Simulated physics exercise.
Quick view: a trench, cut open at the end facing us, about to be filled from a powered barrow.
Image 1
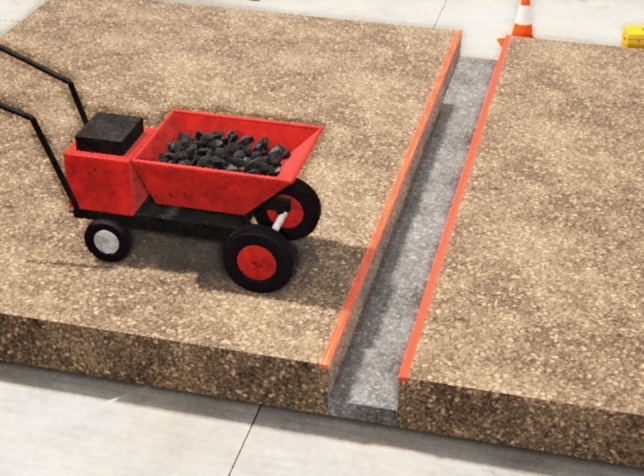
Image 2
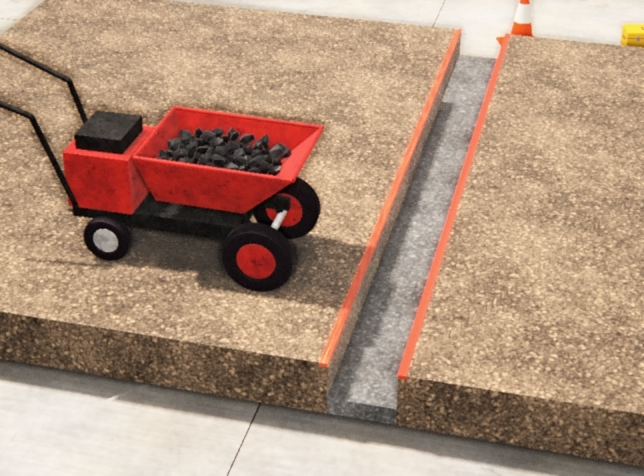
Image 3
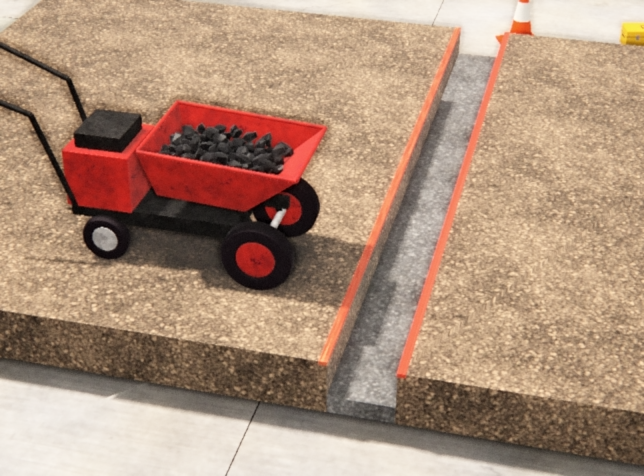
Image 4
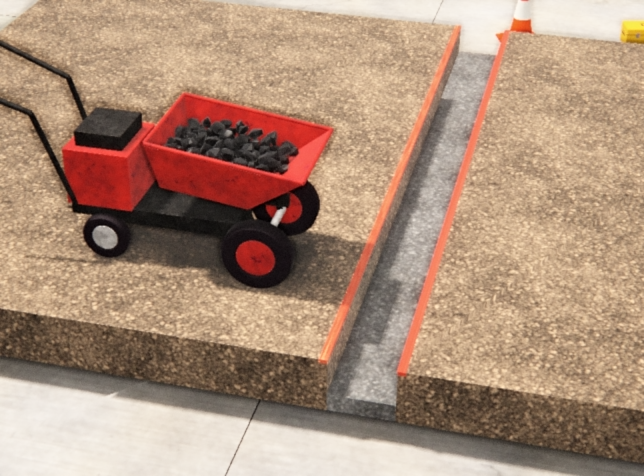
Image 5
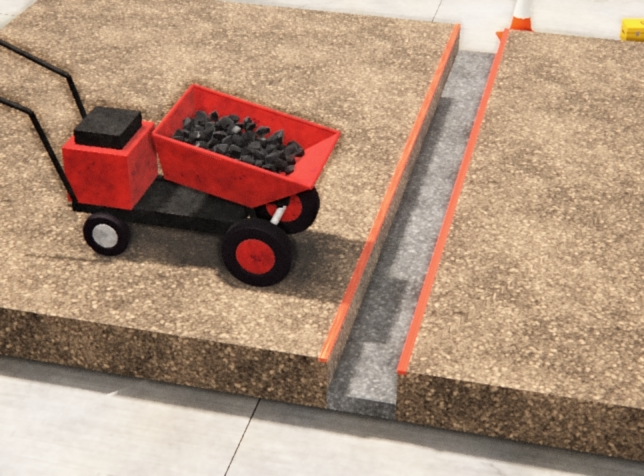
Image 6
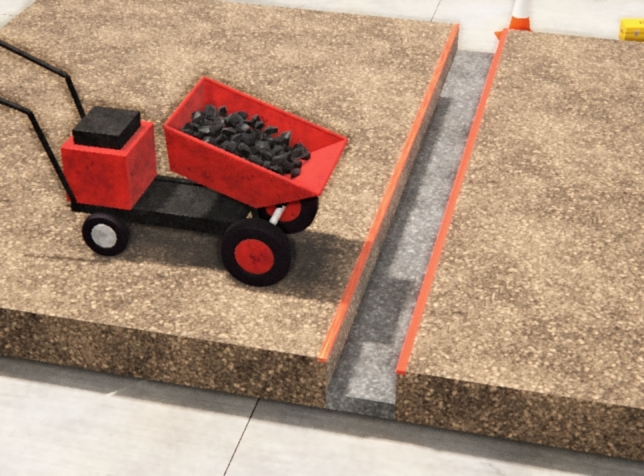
At the start, a red powered barrow loaded with black lumps of coal stands left of a narrow, orange-edged trench, its skip level. The skip then tilts gradually toward the trench, its back end rising clear of the barrow's base, until it is clearly tipped, with the coal still inside.
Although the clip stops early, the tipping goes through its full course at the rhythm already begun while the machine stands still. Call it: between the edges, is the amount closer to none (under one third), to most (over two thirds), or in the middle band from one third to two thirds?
Closer to most.
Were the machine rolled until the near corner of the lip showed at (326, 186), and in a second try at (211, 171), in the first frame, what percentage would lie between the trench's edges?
That works out to 60 per cent for the first position and 30 per cent for the second.
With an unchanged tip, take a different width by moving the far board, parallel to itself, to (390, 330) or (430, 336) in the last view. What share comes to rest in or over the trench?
You'd get 80 in a hundred the first time and 100 in a hundred the second.
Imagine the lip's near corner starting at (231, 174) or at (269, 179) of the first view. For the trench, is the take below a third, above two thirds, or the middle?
Between a third and two thirds; over two thirds.
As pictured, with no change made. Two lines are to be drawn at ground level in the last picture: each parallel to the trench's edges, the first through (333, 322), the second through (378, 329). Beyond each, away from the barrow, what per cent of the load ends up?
I'd say some 100 in a hundred, and after that 50 in a hundred.
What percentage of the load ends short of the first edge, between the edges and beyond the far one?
I'd say about 0 per cent short, about 100 between and about 0 beyond.
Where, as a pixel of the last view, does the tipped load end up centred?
Once it all stops, the middle lies near (396, 298).
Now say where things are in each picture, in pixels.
In the first picture, lip of the skip near (292, 181), level; top of the load near (221, 154), lumps of coal; first edge of the trench near (339, 328); far edge near (414, 340), the trench over half as wide as the skip, and about half as deep as wide.
In the second picture, lip of the skip near (292, 181), level; top of the load near (210, 155).
In the third picture, lip of the skip near (296, 181), tipped barely; top of the load near (213, 151).
In the fourth picture, lip of the skip near (303, 183), tipped a little; top of the load near (212, 141).
In the fifth picture, lip of the skip near (311, 187), tipped a little; top of the load near (209, 134).
In the sixth picture, lip of the skip near (319, 194), tipped clearly; top of the load near (218, 130); first edge of the trench near (337, 322); far edge near (412, 333).
Shortly afterwards, skip tipped steeply; the whole lot in the skip.
Next, skip tipped right over; near two thirds in the skip; near a quarter in or heaped over the trench; only a few falling.
Some moments later, skip tipped right over; only a few in the skip; all but a few in or heaped over the trench; only a few beyond it.
In the end, skip tipped right over; all but a few in or heaped over the trench; only a few beyond it.
